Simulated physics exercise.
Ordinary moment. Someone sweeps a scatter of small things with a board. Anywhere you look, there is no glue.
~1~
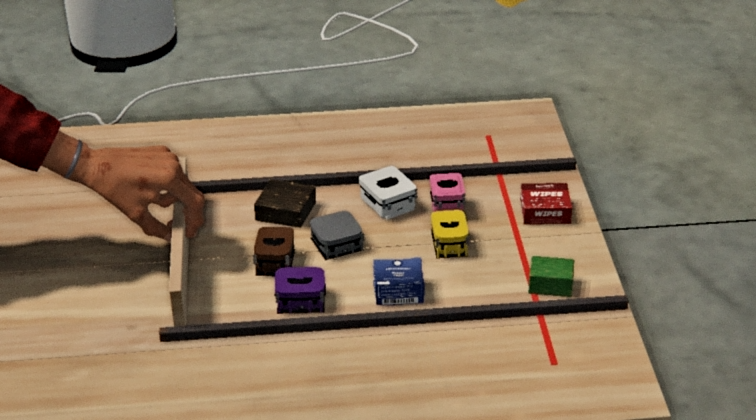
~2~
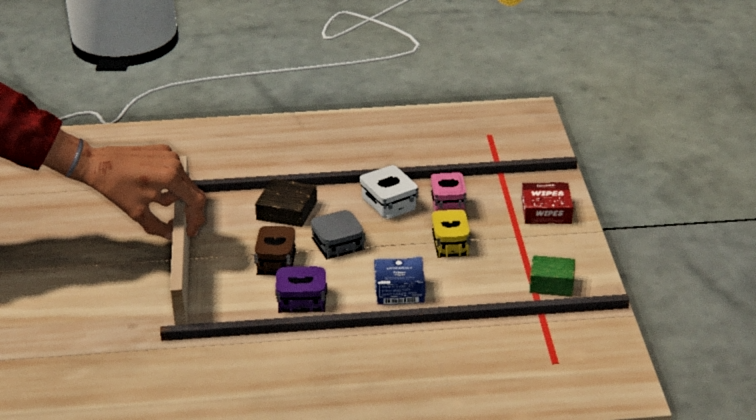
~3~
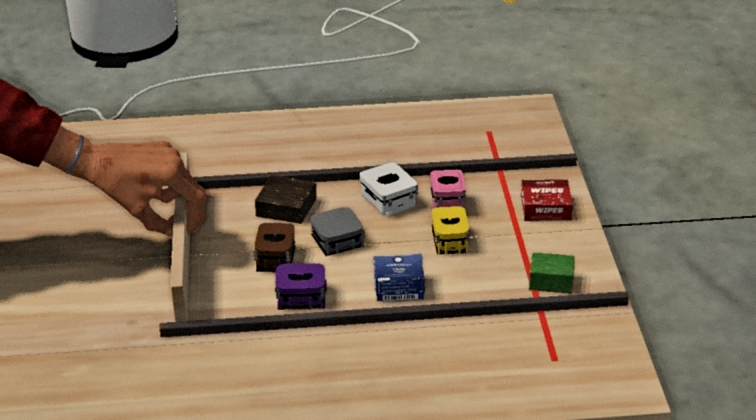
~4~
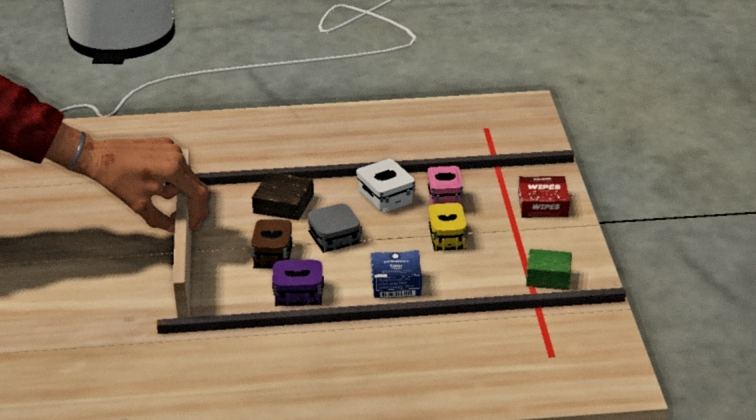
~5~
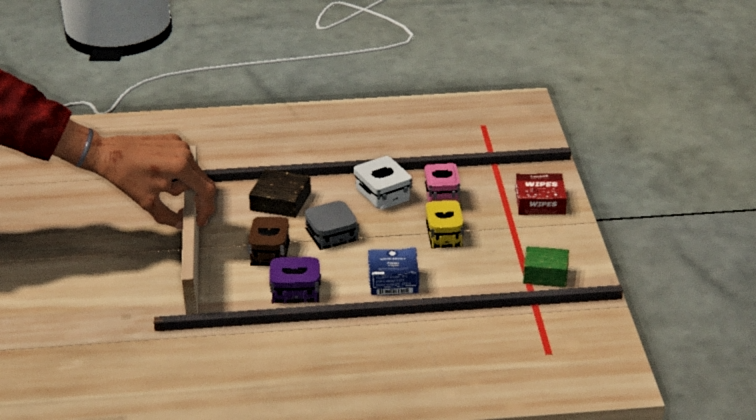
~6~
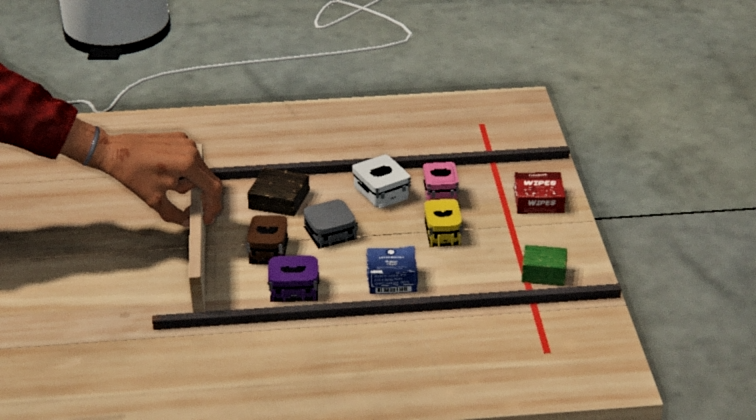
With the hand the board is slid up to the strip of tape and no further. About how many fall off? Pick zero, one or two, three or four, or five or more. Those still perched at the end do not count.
Three or four fall off.
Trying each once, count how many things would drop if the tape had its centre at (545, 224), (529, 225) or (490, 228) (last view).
The three tries give 7, 6 and 3.
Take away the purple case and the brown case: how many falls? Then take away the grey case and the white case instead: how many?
That gives 2 in the first case, then 2 in the second.
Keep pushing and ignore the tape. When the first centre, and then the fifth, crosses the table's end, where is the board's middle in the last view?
For the first, roughly (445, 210); for the next, roughly (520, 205).
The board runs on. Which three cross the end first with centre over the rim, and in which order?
Red box, green block, pink case.
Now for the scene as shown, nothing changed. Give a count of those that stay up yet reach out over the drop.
It totals 2.
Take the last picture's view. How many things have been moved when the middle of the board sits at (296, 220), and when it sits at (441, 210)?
Counting first: 4, next 10.
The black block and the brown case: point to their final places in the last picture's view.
Final positions: Near (522, 172); near (530, 222).
Early on, none off yet; red box at rest near (539, 193); green block at rest near (545, 265); pink case at rest near (441, 185).
A while later, none off yet; red box travelled a little near (557, 191); green block at rest near (548, 265); pink case travelled well along near (516, 183).
Finally, the number that fall off is three or four; lost, yellow case, pink case, green block and red box.
